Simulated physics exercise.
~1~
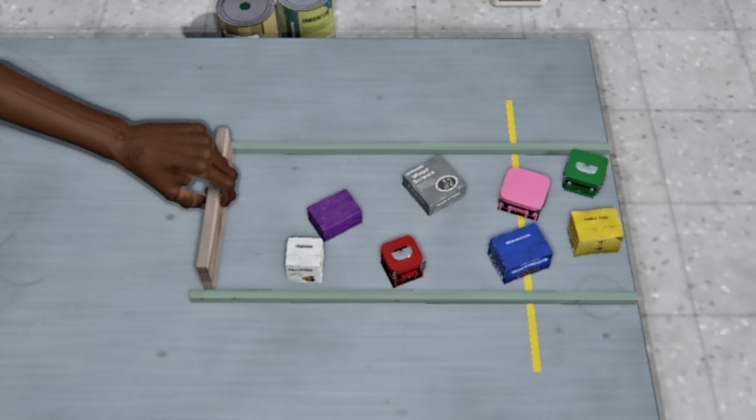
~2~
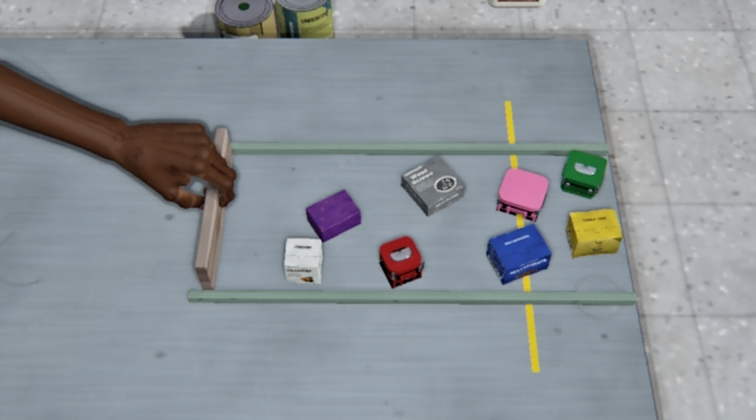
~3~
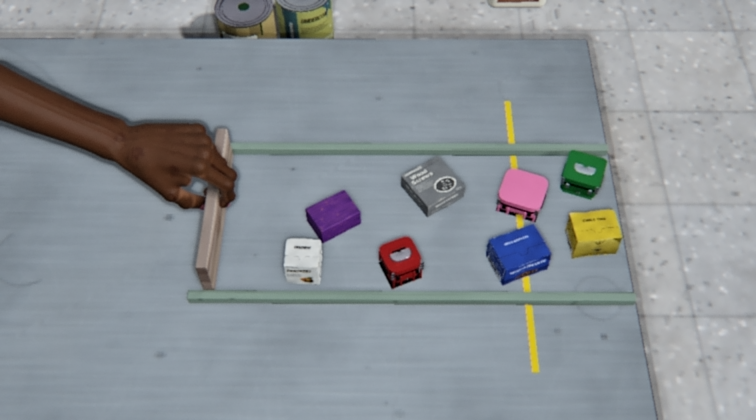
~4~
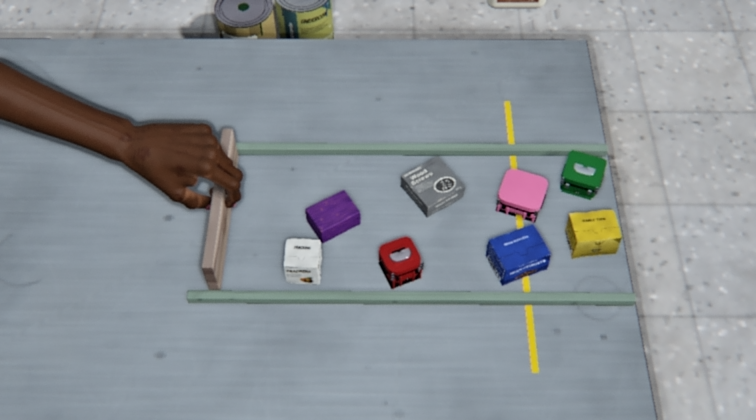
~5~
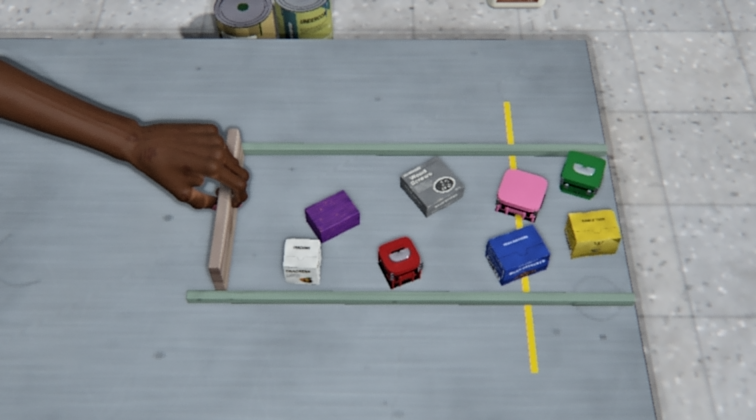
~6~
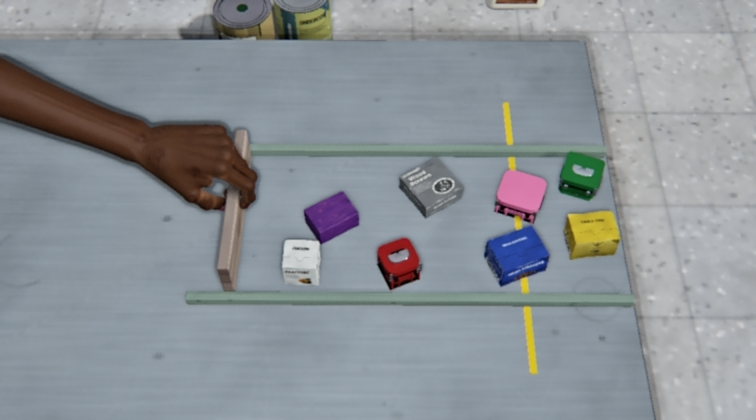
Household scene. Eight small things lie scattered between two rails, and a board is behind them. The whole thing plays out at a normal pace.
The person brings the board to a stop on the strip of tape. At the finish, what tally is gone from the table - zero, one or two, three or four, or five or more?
The tally gone is one or two.
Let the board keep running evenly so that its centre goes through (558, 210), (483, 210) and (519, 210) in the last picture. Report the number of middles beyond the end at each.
3, 0 and 1.
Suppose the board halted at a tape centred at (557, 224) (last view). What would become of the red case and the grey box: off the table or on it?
Red case safe, grey box safe.
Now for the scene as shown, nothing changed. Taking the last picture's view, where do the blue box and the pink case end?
First: About (617, 249); second: About (582, 207).
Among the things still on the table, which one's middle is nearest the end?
The blue box winds up nearest.
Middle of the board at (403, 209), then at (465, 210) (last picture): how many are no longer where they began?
At that stage 4; at the next, 7.
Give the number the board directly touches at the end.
Count: 3.
Soon after, none off yet; green case at rest near (581, 177); yellow box at rest near (591, 235); pink case at rest near (520, 197).
At rest, the number that fall off is one or two; fallen, yellow box.
